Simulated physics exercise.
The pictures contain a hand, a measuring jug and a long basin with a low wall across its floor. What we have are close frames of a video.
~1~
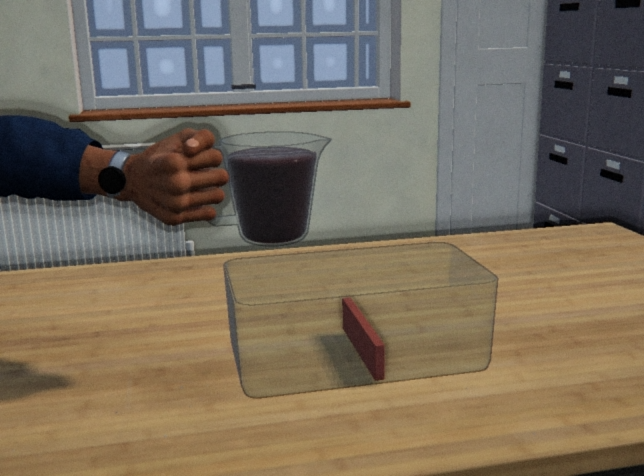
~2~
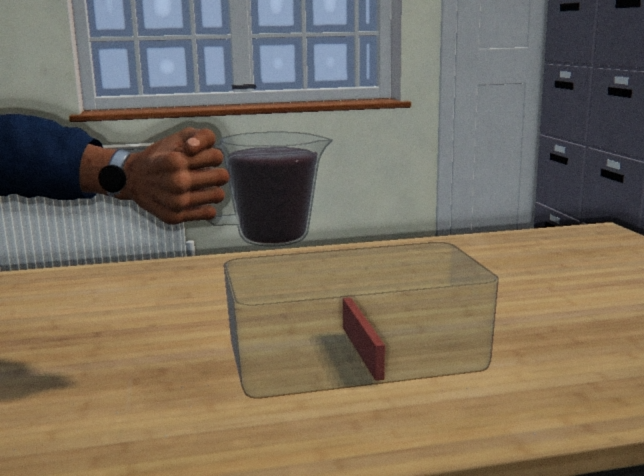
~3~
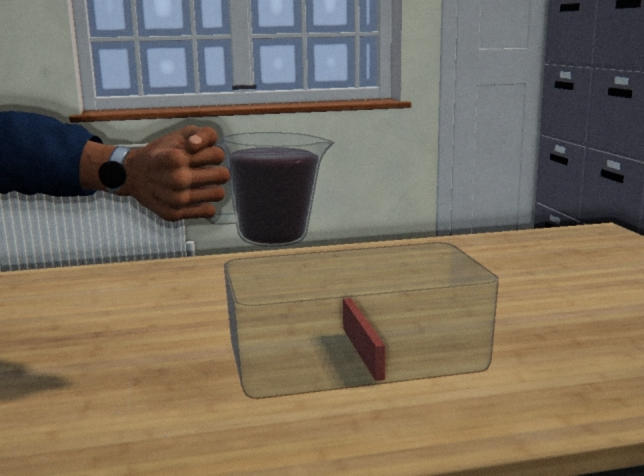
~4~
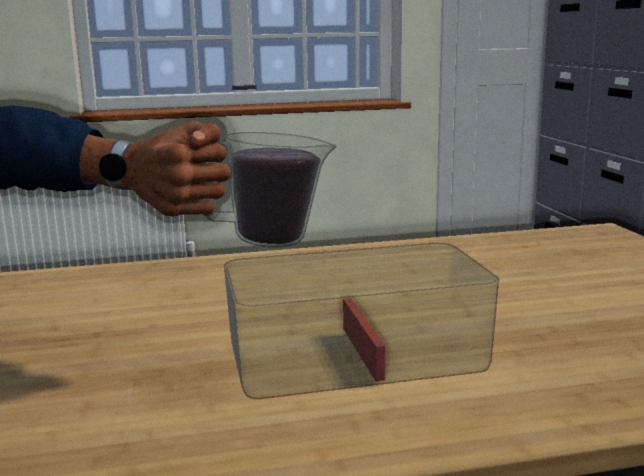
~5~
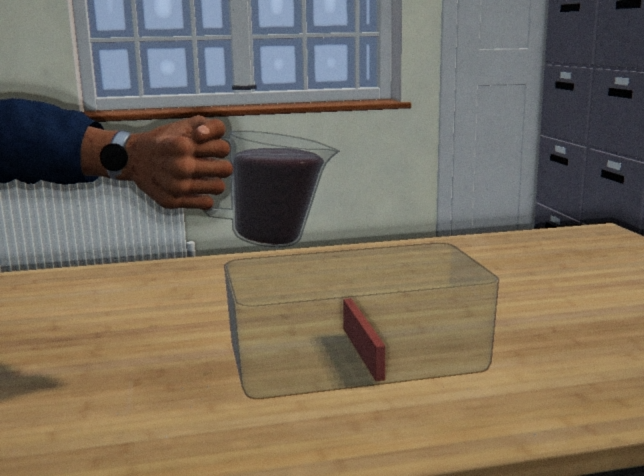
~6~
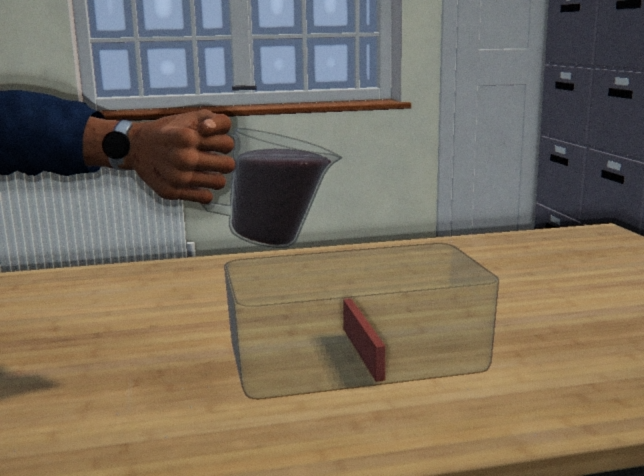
The footage shows a hand holding a clear measuring jug of dark wine above a long transparent basin with a low red wall across its floor, as the jug starts upright and gradually tilts slightly to the right.
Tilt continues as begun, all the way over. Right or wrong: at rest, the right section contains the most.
Right.
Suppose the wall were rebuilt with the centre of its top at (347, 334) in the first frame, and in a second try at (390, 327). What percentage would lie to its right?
85 % then 25 %.
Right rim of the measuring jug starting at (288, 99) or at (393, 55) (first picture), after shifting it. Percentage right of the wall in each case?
It comes to about 25 %, followed by about 65 %.
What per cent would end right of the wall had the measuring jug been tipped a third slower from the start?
Roughly 80 %.
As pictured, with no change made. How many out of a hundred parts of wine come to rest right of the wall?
Near 70 in a hundred.
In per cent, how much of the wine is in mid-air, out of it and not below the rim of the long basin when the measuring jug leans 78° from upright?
Estimate: 20 per cent, roughly.
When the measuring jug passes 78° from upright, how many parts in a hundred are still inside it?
65 %.
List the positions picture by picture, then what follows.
In the first picture, it leans 0°; its right rim is at (331, 138); the wine meets the walls at (225, 156) and (316, 151); the long basin's rim runs from (229, 283) to (473, 261); the wall's top is at (362, 321).
In the second picture, it leans 1°; its right rim is at (332, 138); the wine meets the walls at (226, 156) and (317, 151).
In the third picture, it leans 3°; its right rim is at (334, 141); the wine meets the walls at (227, 156) and (318, 153).
In the fourth picture, it leans 6°; its right rim is at (336, 145); the wine meets the walls at (230, 155) and (320, 154).
In the fifth picture, it leans 10°; its right rim is at (339, 149); the wine meets the walls at (232, 156) and (323, 155).
In the sixth picture, it leans 15°; its right rim is at (342, 156); the wine meets the walls at (234, 158) and (329, 157).
A moment on, the tilt is 78° and 65 per cent is still to pour, 0 is left of the wall and 15 right of it.
Next, the tilt is 108° and 10 per cent is still to pour, 17 is left of the wall and 64 right of it.
Then the tilt is 110° and 0 per cent is still to pour, 29 is left of the wall and 70 right of it.
Later the tilt is 110° and 0 per cent is still to pour, 29 is left of the wall and 70 right of it.
Finally, 29 per cent lies left of the wall, 70 right of it and 1 outside.
